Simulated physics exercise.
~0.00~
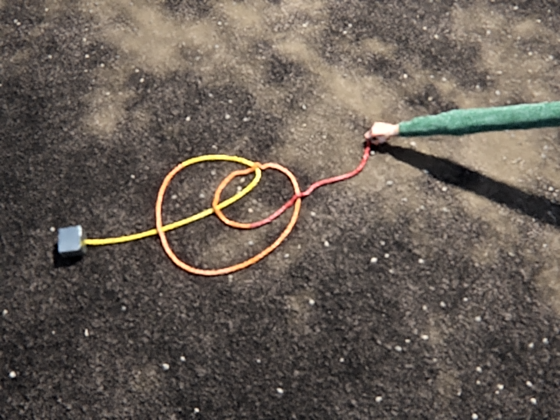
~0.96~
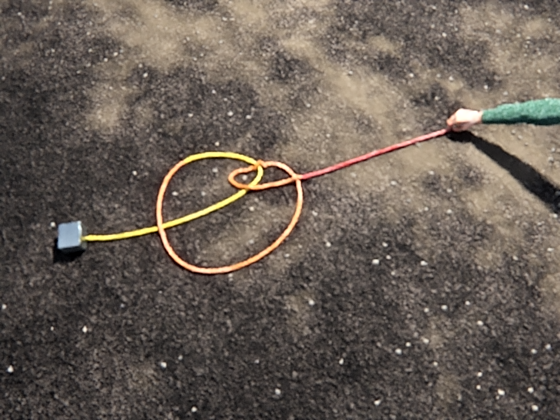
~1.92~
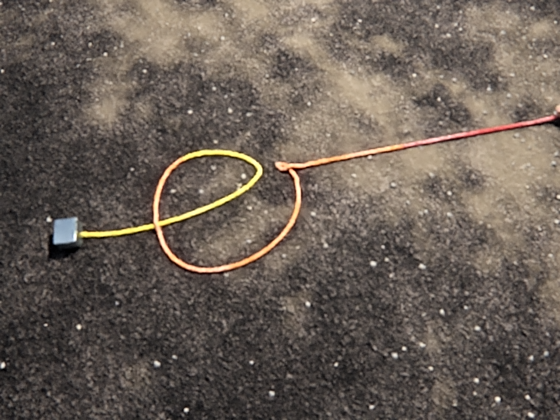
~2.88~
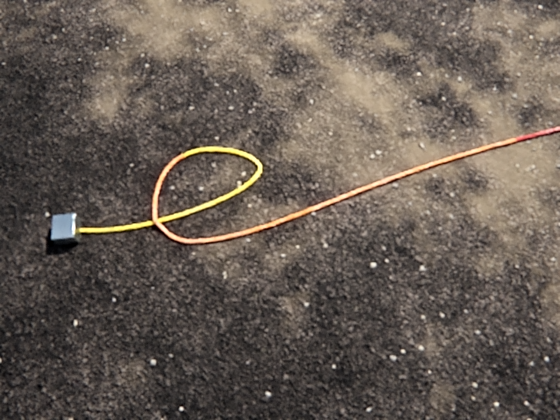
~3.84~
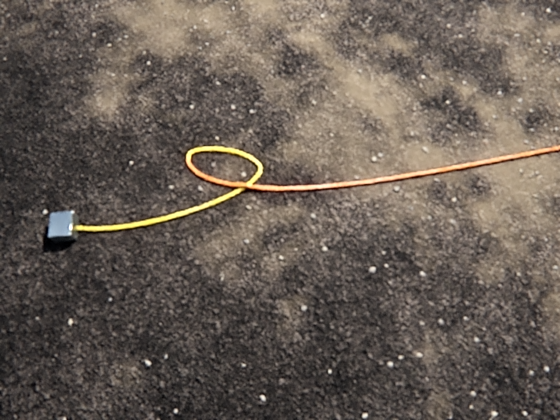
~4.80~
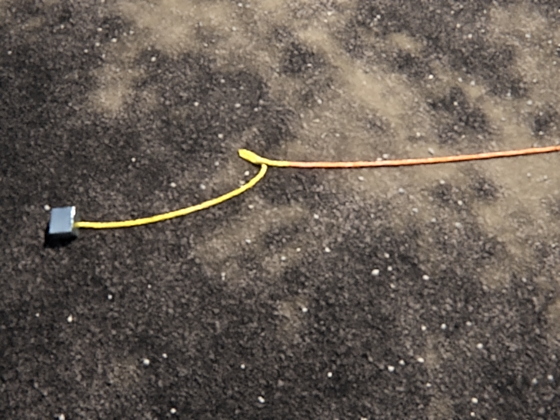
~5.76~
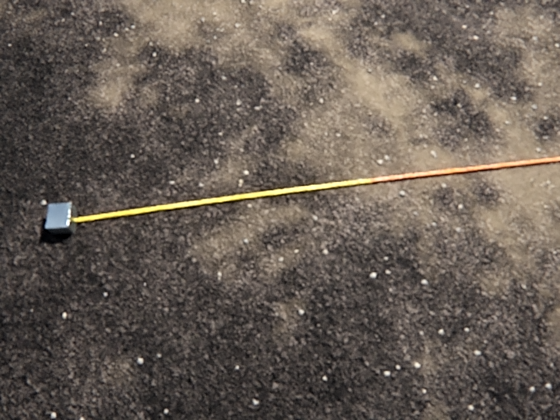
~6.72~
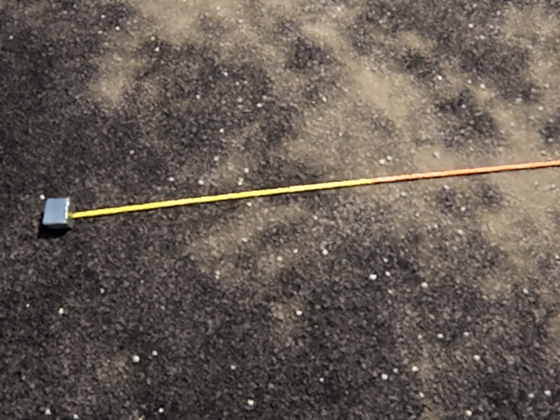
In the video, a green-sleeved arm pulls the right end of a looped yellow, orange and red rope to the right across dark, speckled ground, its left end fixed to a small block. The loops shrink and slip out one after another, leaving the rope straight and without a knot.
